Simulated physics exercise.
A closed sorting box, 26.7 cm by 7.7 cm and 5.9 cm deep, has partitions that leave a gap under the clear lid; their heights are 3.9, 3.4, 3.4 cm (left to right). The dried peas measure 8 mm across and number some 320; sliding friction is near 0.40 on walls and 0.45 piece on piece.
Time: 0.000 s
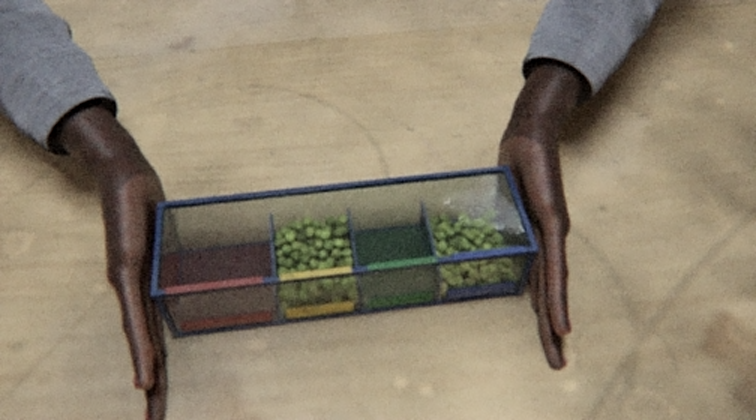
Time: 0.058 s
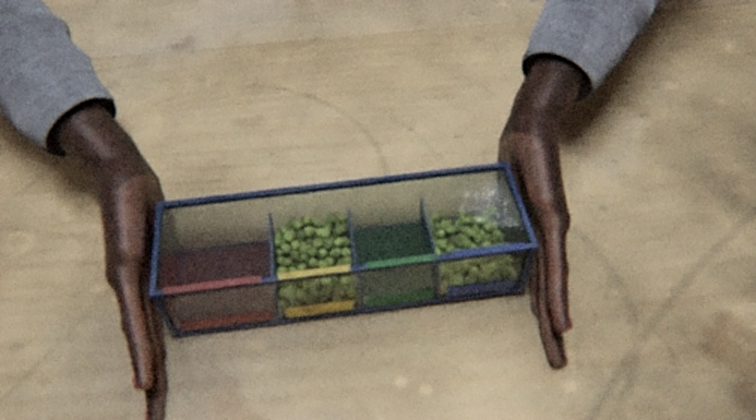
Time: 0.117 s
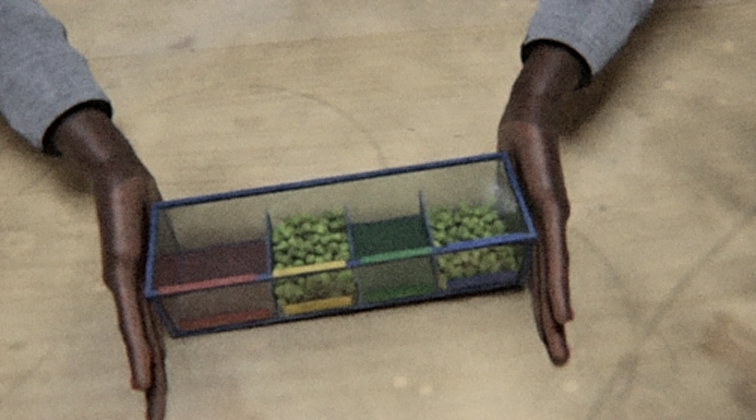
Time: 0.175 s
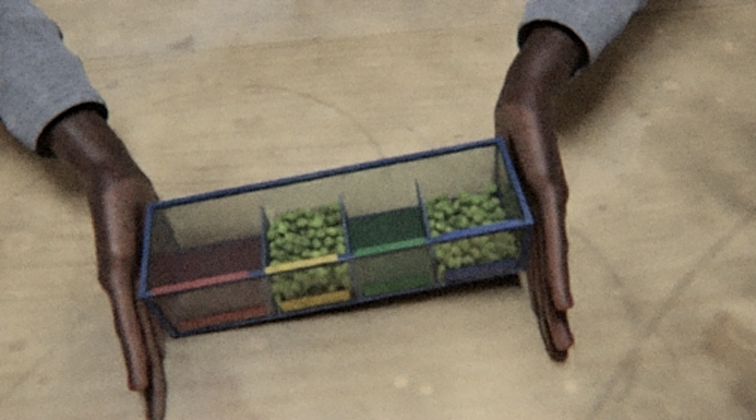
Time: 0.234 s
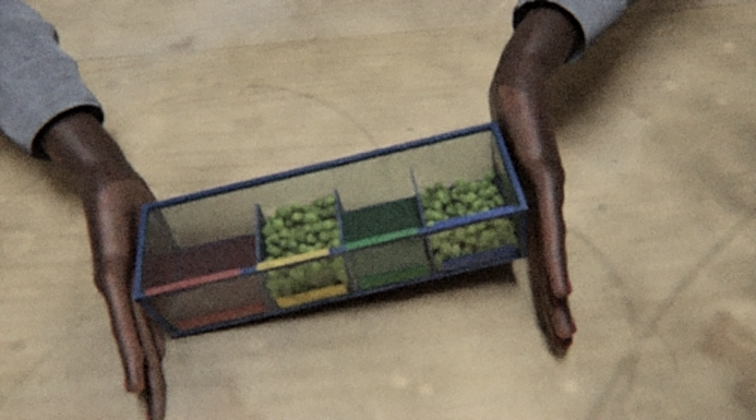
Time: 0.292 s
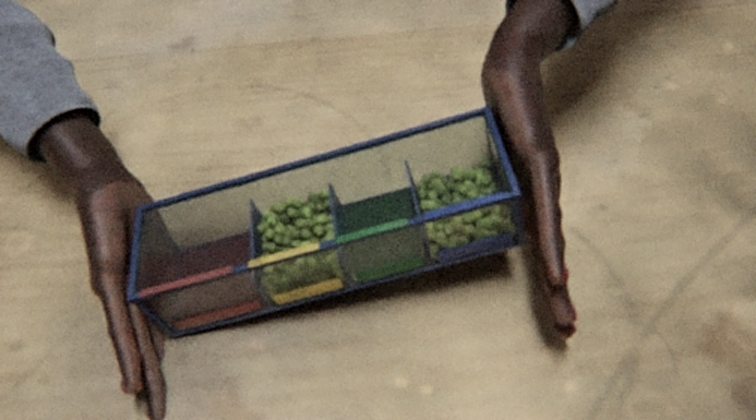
On a pale wooden surface, two hands held a clear, blue-edged box by its ends, green peas in its yellow and blue sections, and gradually tilted it, raising the right end above the left.
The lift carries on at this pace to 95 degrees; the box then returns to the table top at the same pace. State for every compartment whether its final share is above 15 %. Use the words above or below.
Red: Above; blue: Below; green: Below; yellow: Above.
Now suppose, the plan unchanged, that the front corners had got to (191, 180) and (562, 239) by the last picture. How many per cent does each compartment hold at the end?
Per cent at the end: Red 0; blue 85; green 5; yellow 10.
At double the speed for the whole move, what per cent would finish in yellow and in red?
Per cent - yellow: 35; red: 60.
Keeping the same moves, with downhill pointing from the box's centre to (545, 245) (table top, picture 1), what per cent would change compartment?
I'd say close to 50 %.
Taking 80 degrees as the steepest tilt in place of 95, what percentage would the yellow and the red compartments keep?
Shares: Yellow 45 and red 30, per cent.
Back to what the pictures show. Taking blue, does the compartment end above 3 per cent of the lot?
Result for blue: True.
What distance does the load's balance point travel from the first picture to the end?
Roughly 9.0 cm.
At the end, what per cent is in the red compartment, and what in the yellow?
The red one gets 65 per cent and the yellow one 25 per cent.
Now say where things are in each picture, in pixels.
The first picture shows box tilt 0 degrees, front corners at (158, 292) and (531, 248); blue 35 %, yellow 65 %.
The second picture shows box tilt 1 degrees, front corners at (156, 292) and (531, 245).
The third picture shows box tilt 4 degrees, front corners at (152, 293) and (530, 235), lowest corner left front.
The fourth picture shows box tilt 7 degrees, front corners at (146, 294) and (526, 221), lowest corner left front.
The fifth picture shows box tilt 11 degrees, front corners at (140, 295) and (521, 207), lowest corner left front.
The sixth picture shows box tilt 15 degrees, front corners at (135, 296) and (513, 193), lowest corner left front; blue 35 %, yellow 65 %. The box's pace is about 65 degrees a second.
Then, at 1.63 s, tilt 95 degrees; red 25 %, blue 30 %, green 5 %, yellow 40 %.
Then, at 2.53 s, tilt 43 degrees; red 65 %, blue 10 %, yellow 25 %.
After 3.42 s, tilt 0 degrees; red 65 %, blue 10 %, yellow 25 %.
By 4.0 s all is still; red 65 %, blue 10 %, green 0 %, yellow 25 %.
